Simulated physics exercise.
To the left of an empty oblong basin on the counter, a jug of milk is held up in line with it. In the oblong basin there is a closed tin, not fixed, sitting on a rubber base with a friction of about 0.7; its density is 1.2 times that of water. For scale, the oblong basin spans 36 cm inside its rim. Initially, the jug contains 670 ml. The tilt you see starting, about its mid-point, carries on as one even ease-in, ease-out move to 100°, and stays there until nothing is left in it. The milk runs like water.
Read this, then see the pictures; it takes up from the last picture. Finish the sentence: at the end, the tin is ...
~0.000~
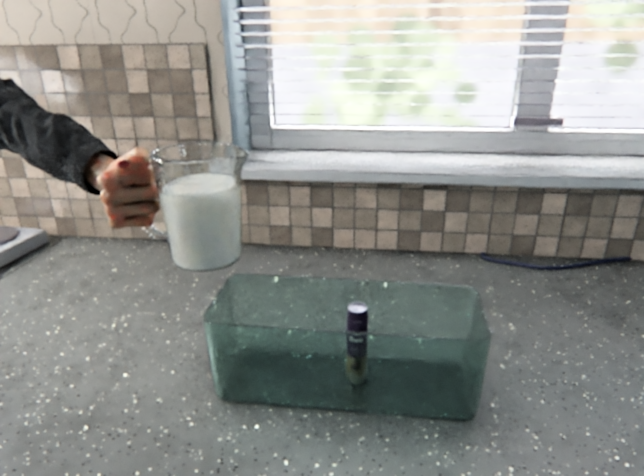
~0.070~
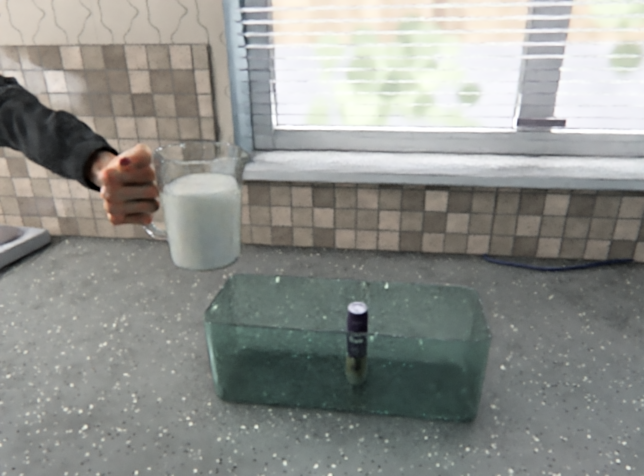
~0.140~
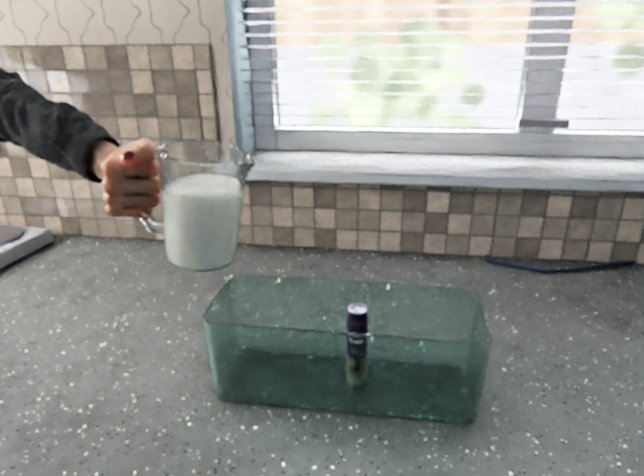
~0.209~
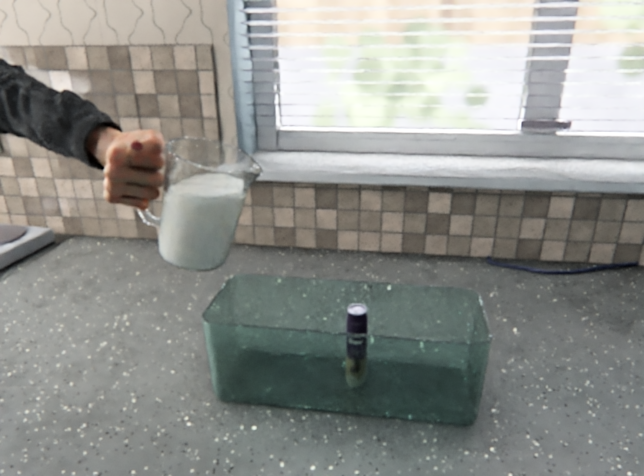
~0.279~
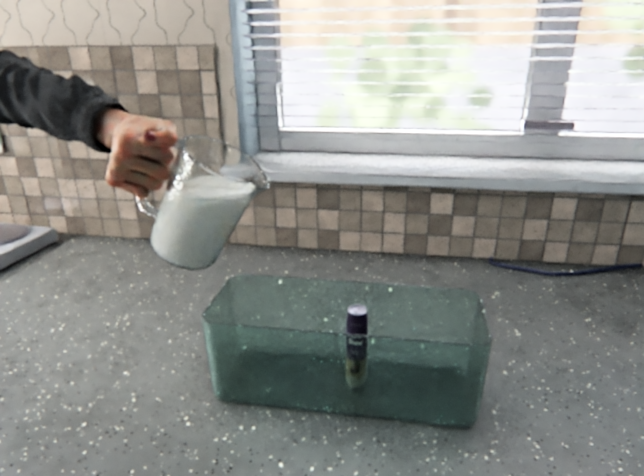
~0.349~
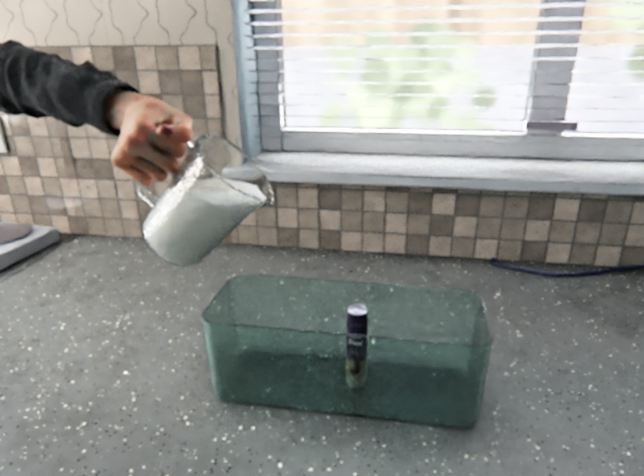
Standing on its base.
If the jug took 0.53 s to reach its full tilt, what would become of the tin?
Result: Tin still standing.
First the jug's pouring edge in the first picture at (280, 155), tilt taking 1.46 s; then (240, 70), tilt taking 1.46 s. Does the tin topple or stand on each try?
Run one: It tumbles. Run two: It tumbles.
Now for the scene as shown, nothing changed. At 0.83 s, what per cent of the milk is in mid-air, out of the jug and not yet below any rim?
About 18 per cent.
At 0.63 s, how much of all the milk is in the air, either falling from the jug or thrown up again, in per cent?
I'd say close to 18 per cent.
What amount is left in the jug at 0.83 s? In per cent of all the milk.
Close to 26 in a hundred.
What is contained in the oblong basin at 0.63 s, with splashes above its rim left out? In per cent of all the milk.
Around 10%.
After 0.63 s the tilt is 91° and 71 per cent is still to pour; the tin stands where it began.
After 0.83 s the tilt is 100° and 26 per cent is still to pour; the tin stands where it began.
After 1.05 s the tilt is 100° and 6 per cent is still to pour; the tin stands where it began.
After 1.28 s the tilt is 100° and 1 per cent is still to pour; the tin stands where it began.
In the end the tin stands where it began.
